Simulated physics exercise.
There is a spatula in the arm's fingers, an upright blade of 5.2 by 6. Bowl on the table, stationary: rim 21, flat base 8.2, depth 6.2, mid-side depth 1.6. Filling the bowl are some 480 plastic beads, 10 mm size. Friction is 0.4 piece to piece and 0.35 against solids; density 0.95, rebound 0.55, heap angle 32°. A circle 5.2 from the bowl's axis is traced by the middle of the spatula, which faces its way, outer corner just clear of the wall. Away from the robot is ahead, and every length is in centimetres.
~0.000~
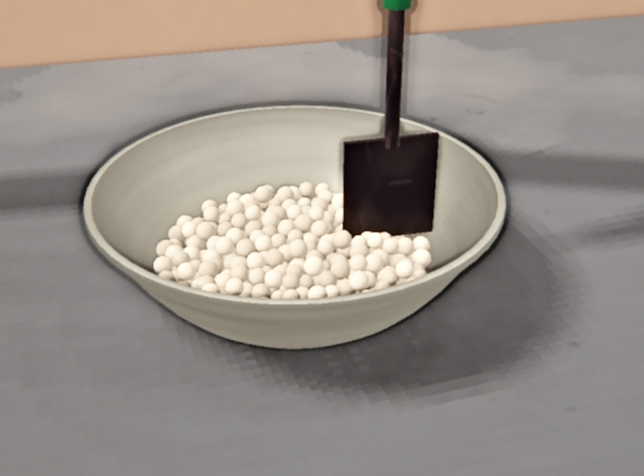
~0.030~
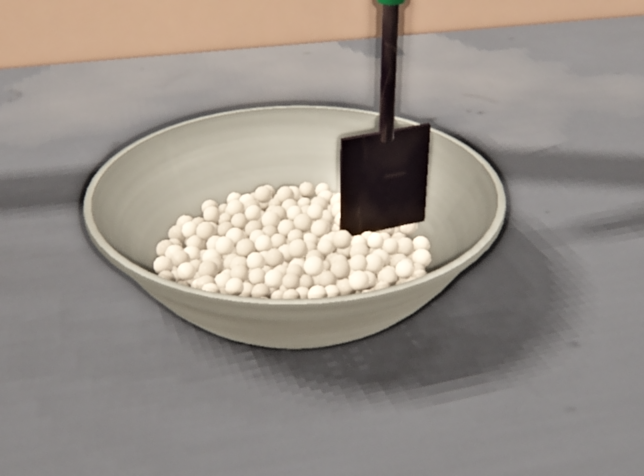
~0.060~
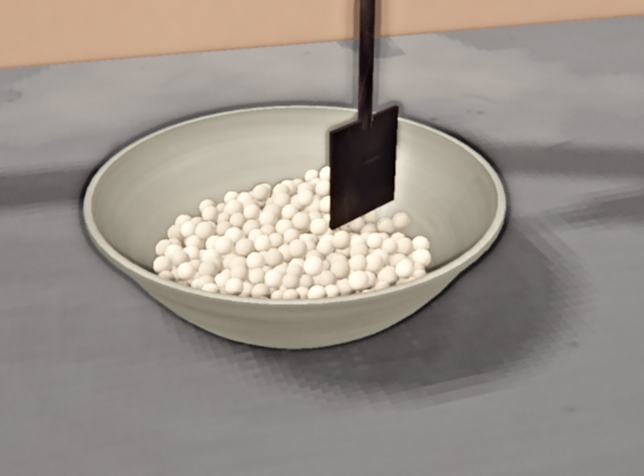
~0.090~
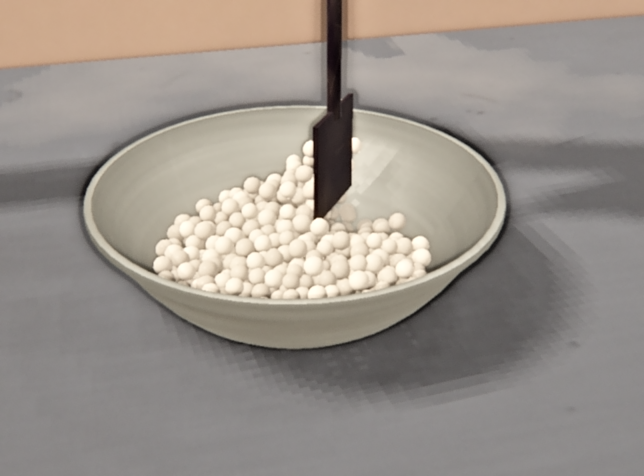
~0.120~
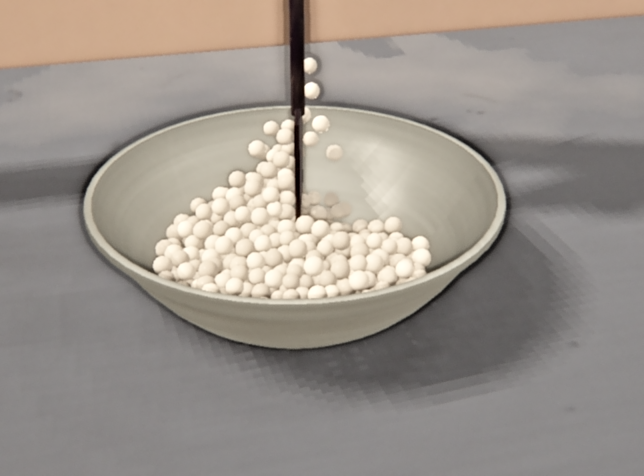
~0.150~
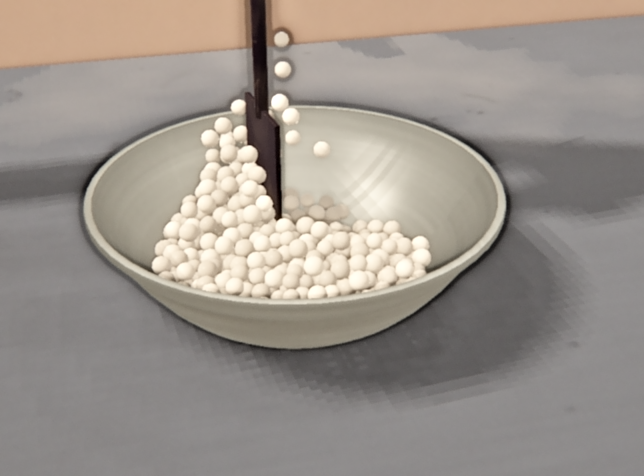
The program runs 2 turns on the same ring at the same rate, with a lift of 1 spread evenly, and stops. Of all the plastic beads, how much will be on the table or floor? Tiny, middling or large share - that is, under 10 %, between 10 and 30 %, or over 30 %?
The share is middling, between 10 and 30 %.
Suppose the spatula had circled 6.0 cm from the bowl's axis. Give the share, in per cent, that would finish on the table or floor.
That would come to roughly 0 percent.
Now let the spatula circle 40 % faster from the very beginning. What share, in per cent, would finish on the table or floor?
I'd say close to 30 %.
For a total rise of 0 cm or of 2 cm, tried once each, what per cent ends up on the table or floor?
Close to 25 percent and close to 10 percent.
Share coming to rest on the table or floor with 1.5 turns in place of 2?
10 %.
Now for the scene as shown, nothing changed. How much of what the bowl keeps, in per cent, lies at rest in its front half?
Roughly 50 percent of it.
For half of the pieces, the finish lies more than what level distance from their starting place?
My guess is close to 4 centimetres.
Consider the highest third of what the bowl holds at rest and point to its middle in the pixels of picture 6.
I'd put it at about (292, 248).
By 0.47 s, 341° round, highest piece 9 above the table; 434 in the bowl, 26 on the table or floor, 20 in flight or on the tool.
By 0.79 s, 224° round, highest piece 7 above the table; 412 in the bowl, 66 on the table or floor, 2 in flight or on the tool.
By 1.15 s, 0° round, highest piece 5 above the table; 410 in the bowl, 70 on the table or floor.
By 1.85 s, 0° round, highest piece 5 above the table; 410 in the bowl, 70 on the table or floor.
Final count, 410 in the bowl, 70 on the table or floor. That is 15 % on the table or floor.
